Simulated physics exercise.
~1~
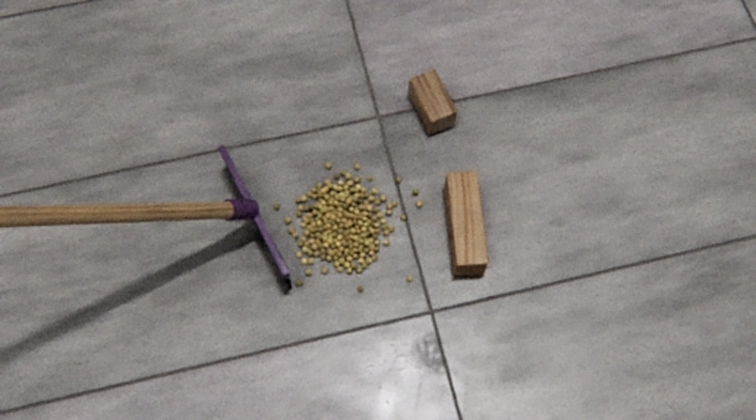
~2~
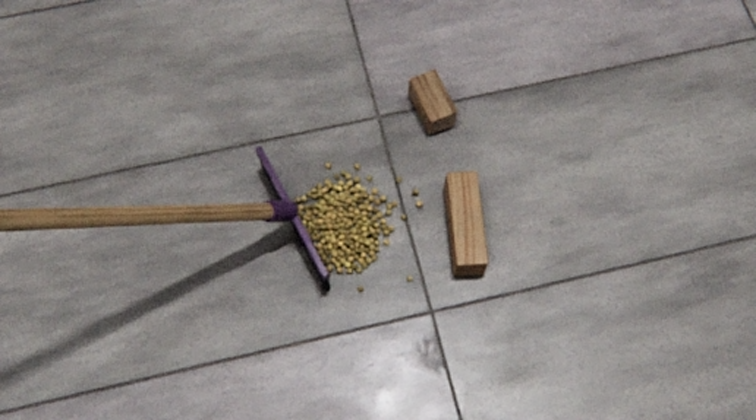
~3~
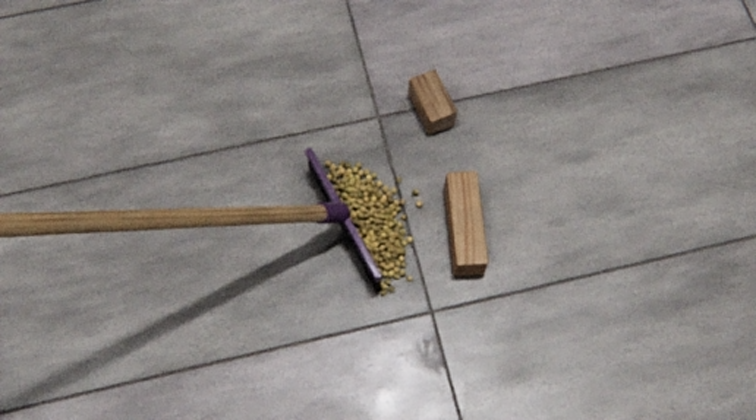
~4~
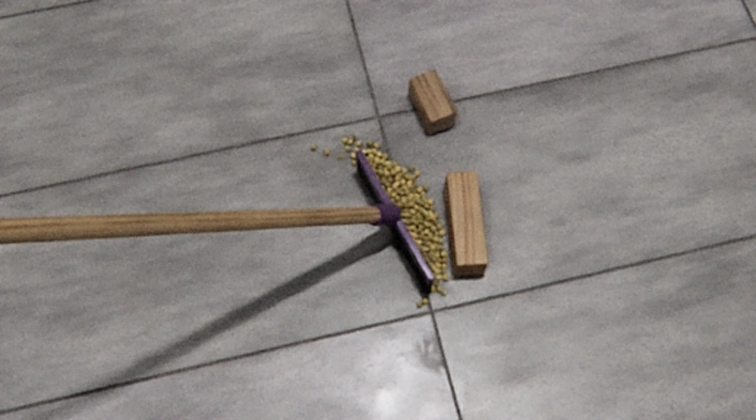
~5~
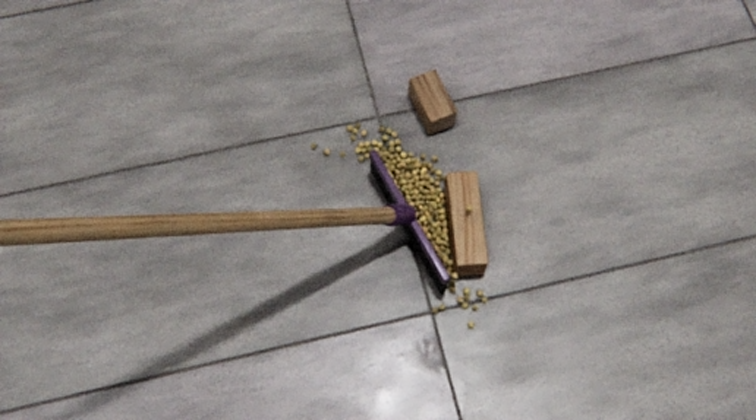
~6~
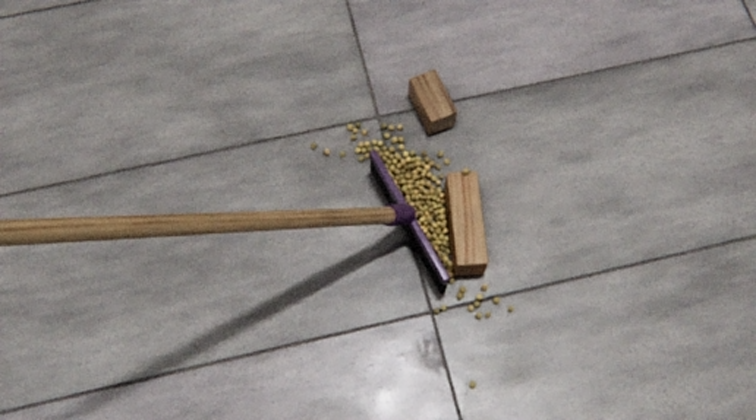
A purple squeegee on a long wooden handle reaches in from the left across a grey tiled floor, seen from above at an angle. To its right lies a loose pile of small yellow-tan beans, and beyond them sit two wooden blocks, a short one above a longer one. The blade slides right, meets the pile and presses it into a slanting band along its edge. The beans pack against the longer block, and some spill around both ends of the blade. The squeegee stops just short of the block, with most beans trapped between them and a few scattered below.
